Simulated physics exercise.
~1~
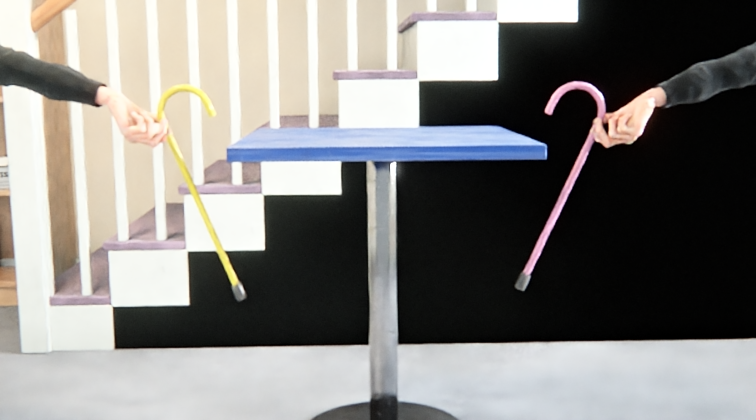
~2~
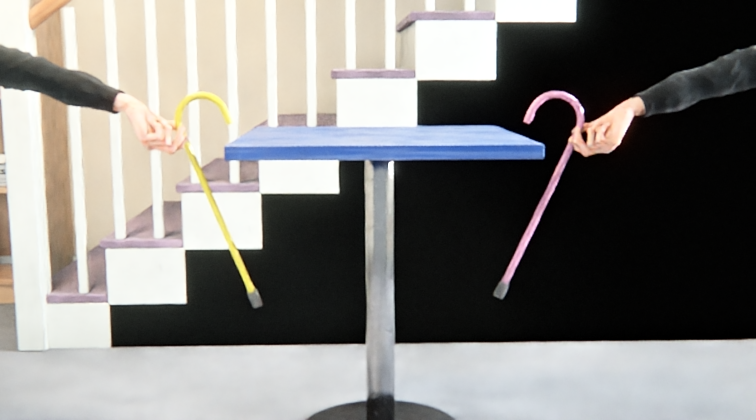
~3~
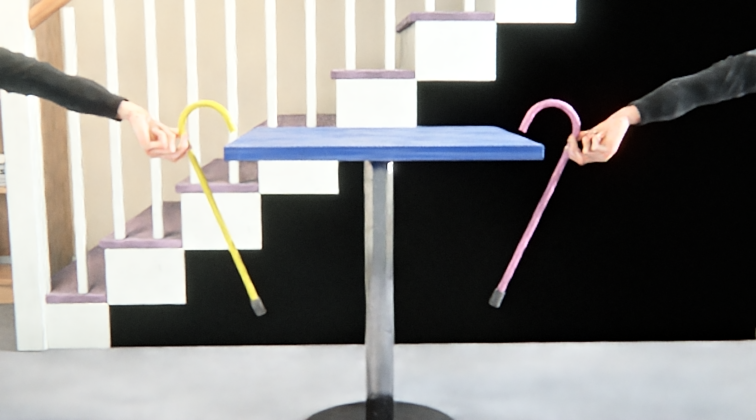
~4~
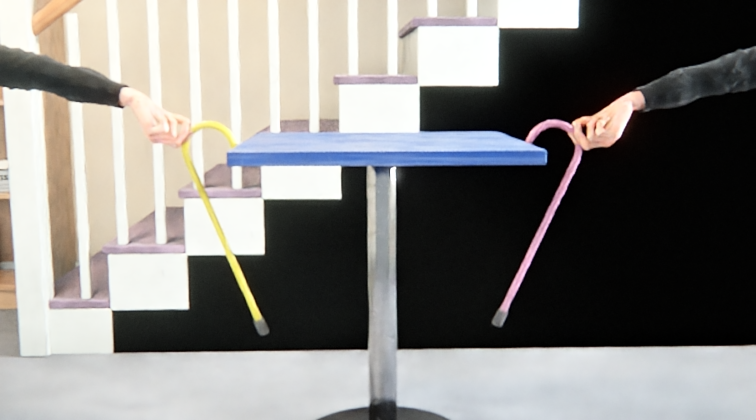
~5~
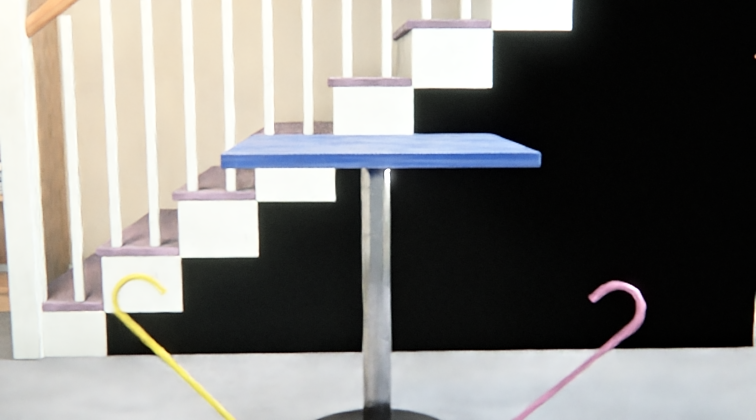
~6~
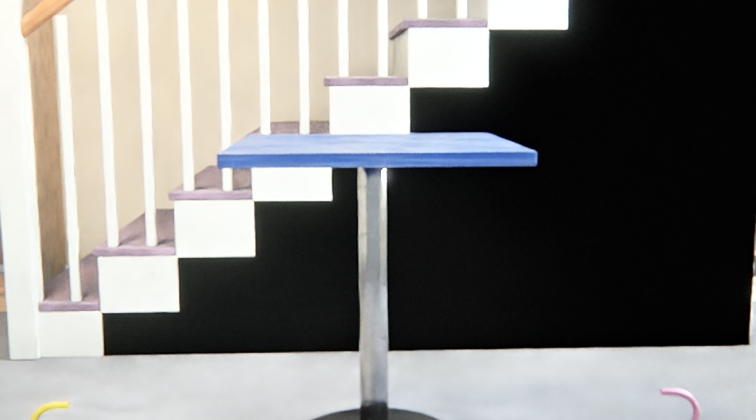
Two hands hook a yellow cane and a pink cane on a blue table, but both fall.
